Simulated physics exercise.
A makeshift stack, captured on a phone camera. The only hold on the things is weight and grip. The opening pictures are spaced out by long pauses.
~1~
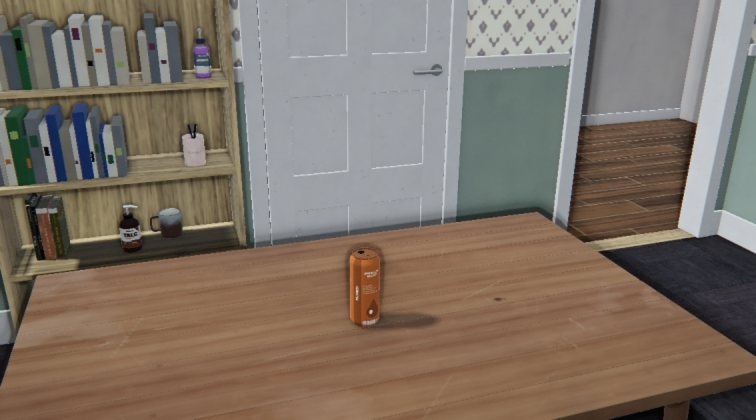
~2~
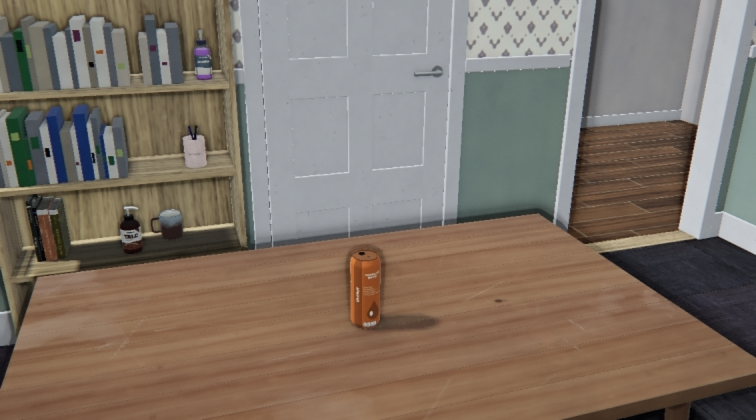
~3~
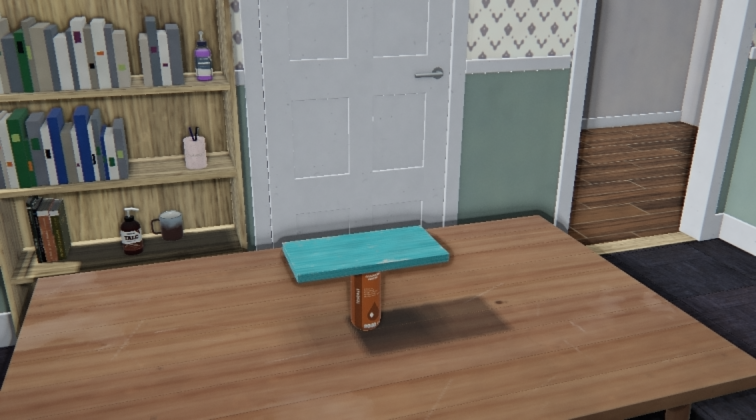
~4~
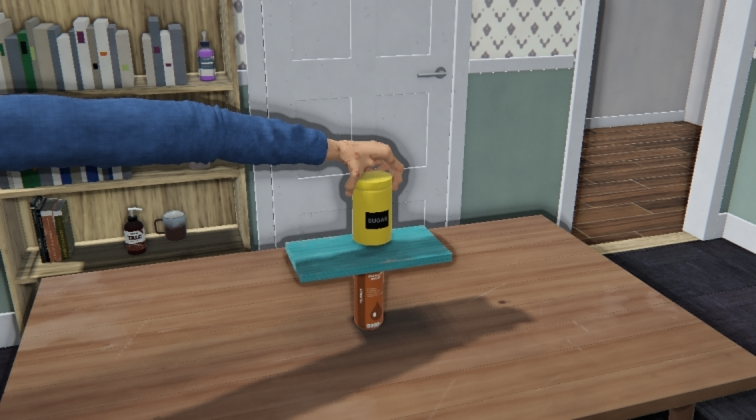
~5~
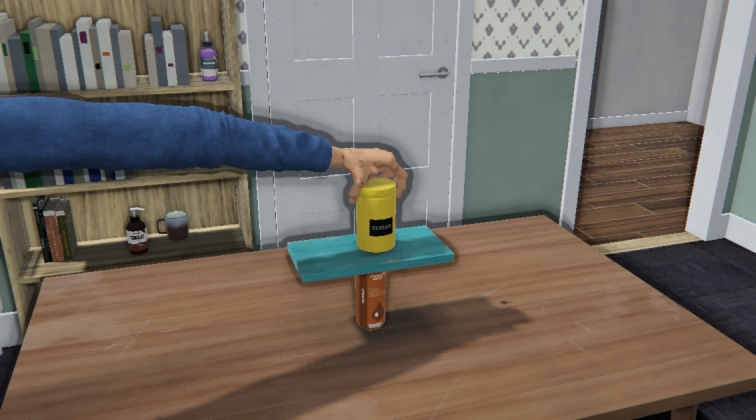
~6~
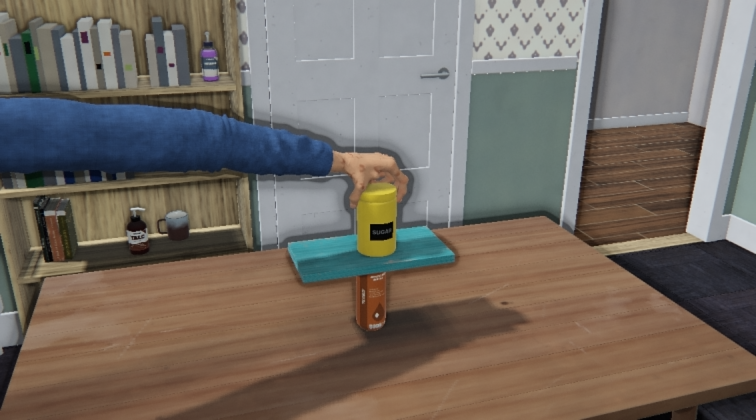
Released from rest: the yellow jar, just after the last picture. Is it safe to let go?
Yes.
Then, 0.20 s later than the last frame, all is still.
Then, 0.50 s later than the last frame, yellow jar resting near (377, 219).
When it is over, all 3 as before. End places, in pixels of the last picture, yellow jar near (377, 219). The stack stays up.
